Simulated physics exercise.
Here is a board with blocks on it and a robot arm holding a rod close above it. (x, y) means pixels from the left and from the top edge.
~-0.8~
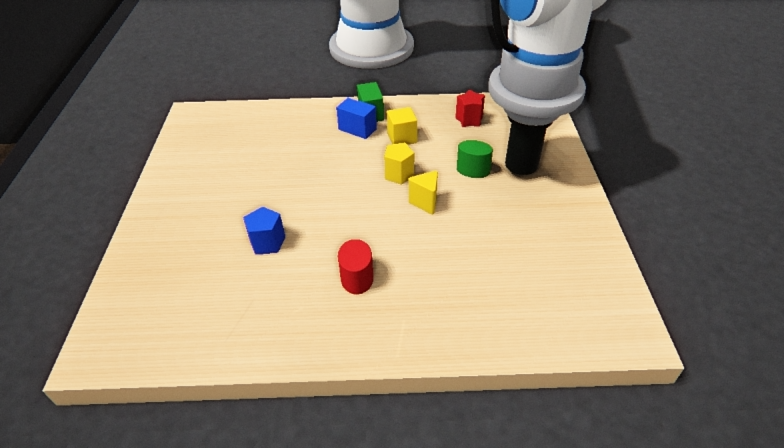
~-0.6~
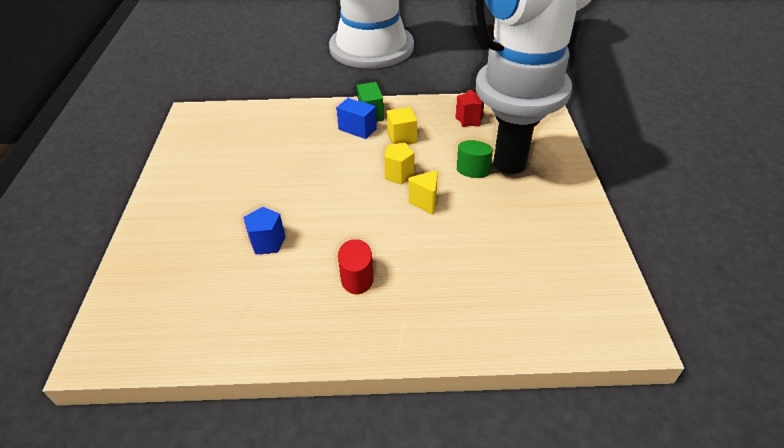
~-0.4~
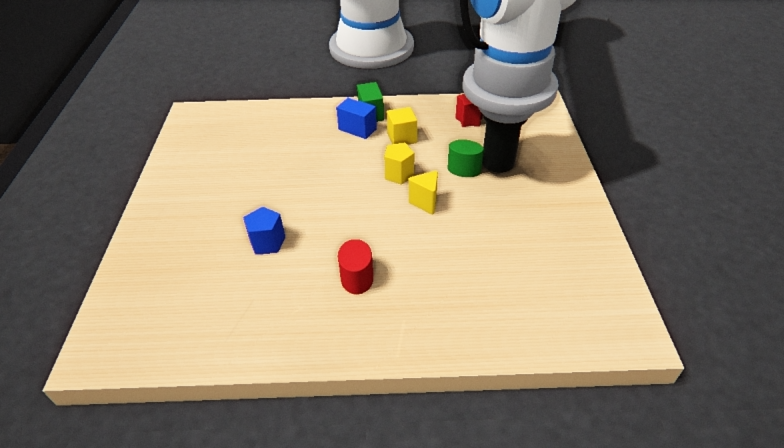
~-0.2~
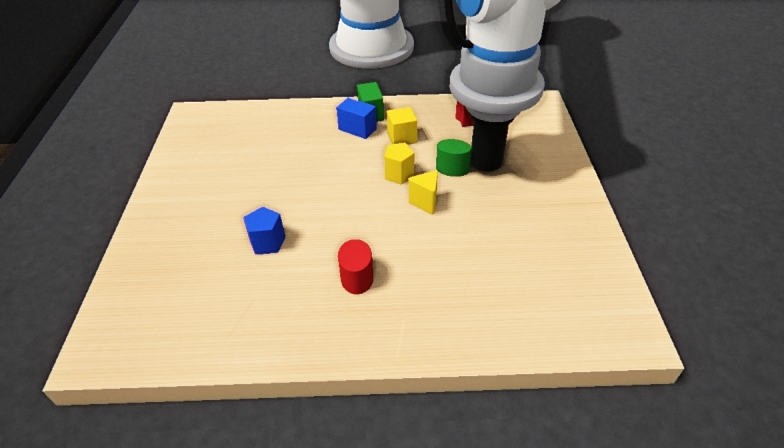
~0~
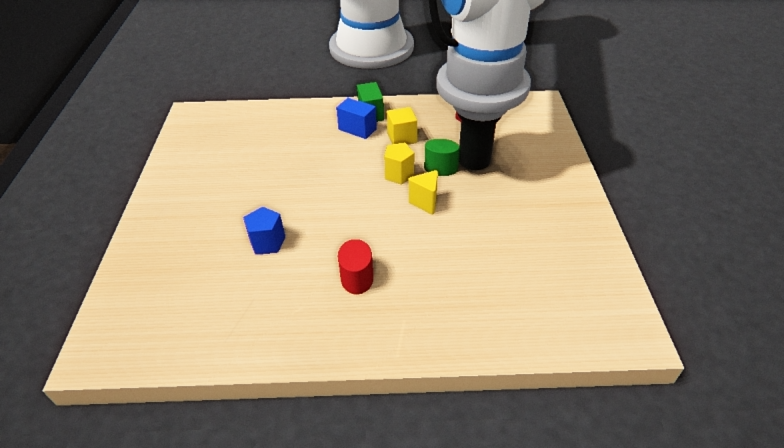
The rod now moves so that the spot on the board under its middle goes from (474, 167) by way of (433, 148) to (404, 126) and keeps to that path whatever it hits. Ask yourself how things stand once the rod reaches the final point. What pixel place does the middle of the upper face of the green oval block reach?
The top centre is at (415, 140).
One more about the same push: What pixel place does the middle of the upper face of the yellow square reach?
It is going to be at (376, 107).
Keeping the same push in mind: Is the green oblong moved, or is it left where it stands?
By the last moment, the green oblong will still be in its place.
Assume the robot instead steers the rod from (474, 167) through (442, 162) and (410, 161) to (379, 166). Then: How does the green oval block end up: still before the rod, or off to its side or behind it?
It is still ahead of the rod.
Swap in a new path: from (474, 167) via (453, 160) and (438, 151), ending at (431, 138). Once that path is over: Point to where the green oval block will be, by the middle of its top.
Answer: (414, 142).
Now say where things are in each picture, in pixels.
The first picture shows rod's lower end at (522, 165); blue oblong at (356, 106); green oblong at (370, 91); yellow pentagonal block at (399, 151); yellow square at (402, 115); green oval block at (476, 147).
The second picture shows rod at (510, 164); blocks still.
The third picture shows rod at (498, 163); green oval block at (466, 146).
The fourth picture shows rod at (486, 161); green oval block at (454, 146).
The fifth picture shows rod at (474, 160); blue oblong at (356, 106); green oblong at (370, 91); yellow pentagonal block at (399, 151); yellow square at (402, 115); green oval block at (442, 145).
On the path given first. One third of the way, rod at (446, 148); yellow pentagonal block at (394, 153); green oval block at (419, 142), turned 55° anticlockwise.
Two thirds of the way, rod at (421, 133); yellow pentagonal block at (393, 154); yellow square at (391, 111), turned 15° anticlockwise; green oval block at (414, 140), turned 80° anticlockwise.
At the end, rod at (404, 119); blue oblong at (345, 107), turned 15° clockwise; green oblong still; yellow pentagonal block at (393, 154); yellow square at (376, 107), turned 85° anticlockwise; green oval block at (414, 140), turned 80° anticlockwise.
